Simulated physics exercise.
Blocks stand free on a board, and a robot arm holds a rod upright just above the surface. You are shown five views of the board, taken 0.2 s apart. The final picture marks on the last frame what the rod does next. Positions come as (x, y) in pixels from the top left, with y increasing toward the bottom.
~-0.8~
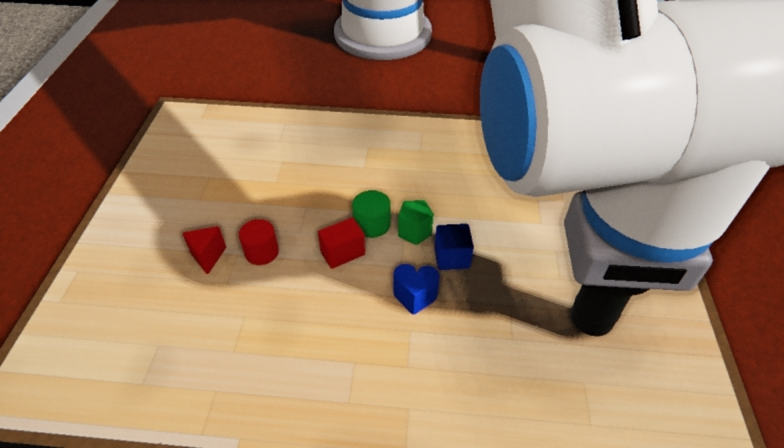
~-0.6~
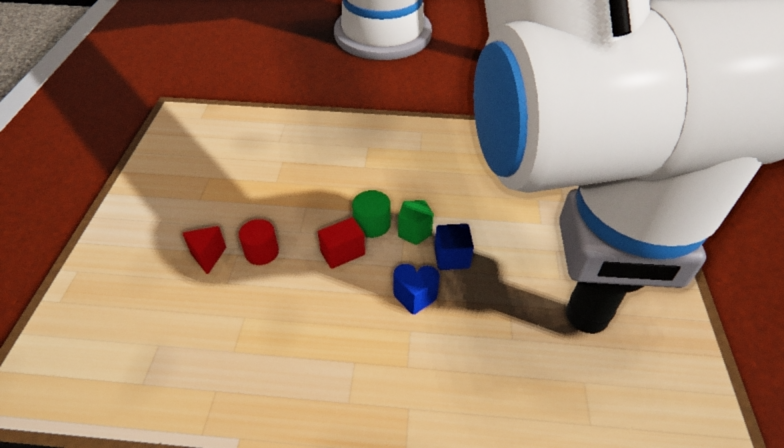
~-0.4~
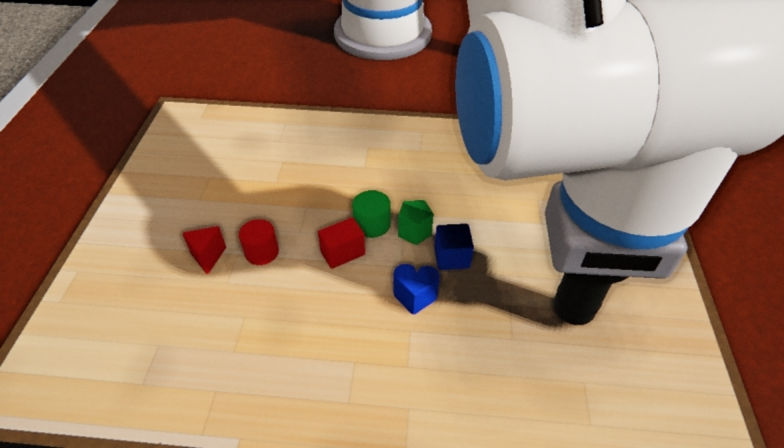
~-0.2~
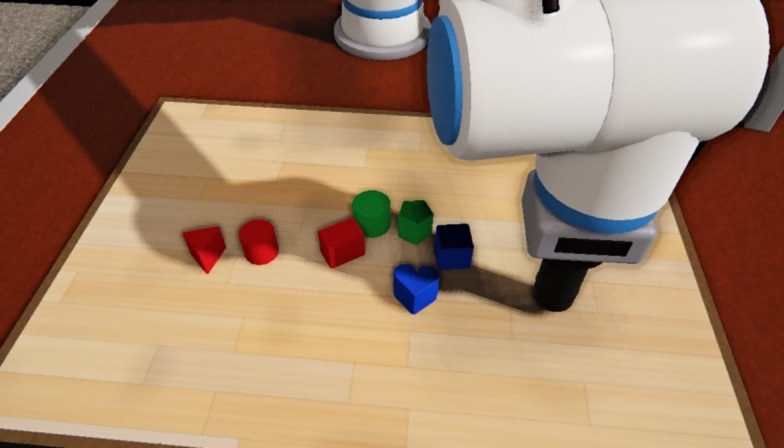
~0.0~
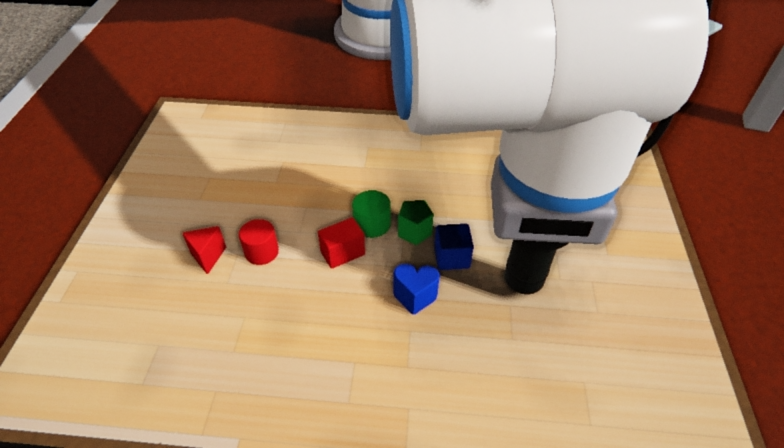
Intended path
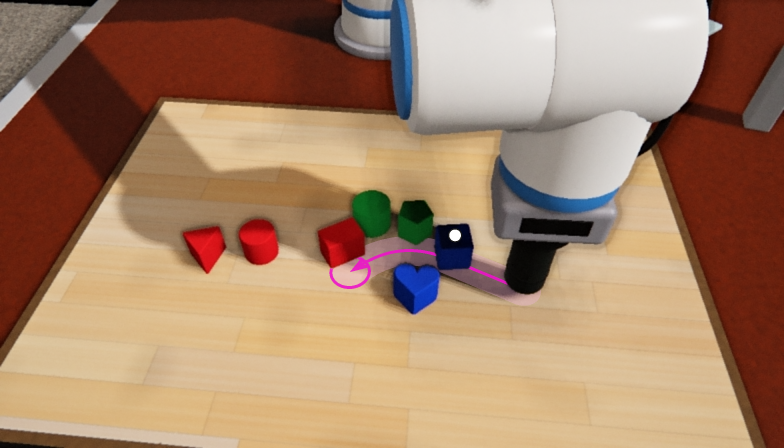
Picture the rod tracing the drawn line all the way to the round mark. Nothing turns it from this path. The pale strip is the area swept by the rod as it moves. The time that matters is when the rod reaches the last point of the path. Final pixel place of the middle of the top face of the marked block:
The top centre is at (410, 203).
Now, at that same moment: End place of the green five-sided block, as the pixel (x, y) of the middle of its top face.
Roughly at (396, 181).
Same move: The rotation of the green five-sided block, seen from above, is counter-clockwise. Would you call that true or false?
That is true.
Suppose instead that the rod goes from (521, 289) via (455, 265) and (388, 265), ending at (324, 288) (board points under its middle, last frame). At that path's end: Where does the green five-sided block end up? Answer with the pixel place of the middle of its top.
My estimate: (403, 190).
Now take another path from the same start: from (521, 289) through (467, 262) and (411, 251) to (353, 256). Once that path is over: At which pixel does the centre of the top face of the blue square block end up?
I think it will end close to (397, 204).
Drawn move, from (521, 289) through (462, 265) and (404, 251) to (350, 272); the dot is on the blue square block.
The first path, step by step. One third of the way, rod (463, 254); green five-sided block (406, 203), turned 15° anticlockwise; blue square block (433, 222), turned 15° clockwise.
Two thirds of the way, rod (403, 241); green five-sided block (396, 181), turned 40° anticlockwise; blue square block (410, 203), turned 95° clockwise.
At the end, rod (349, 262); red oblong block (315, 234), turned 50° clockwise; green disc still; green five-sided block (396, 181), turned 40° anticlockwise; blue square block (410, 203), turned 95° clockwise.
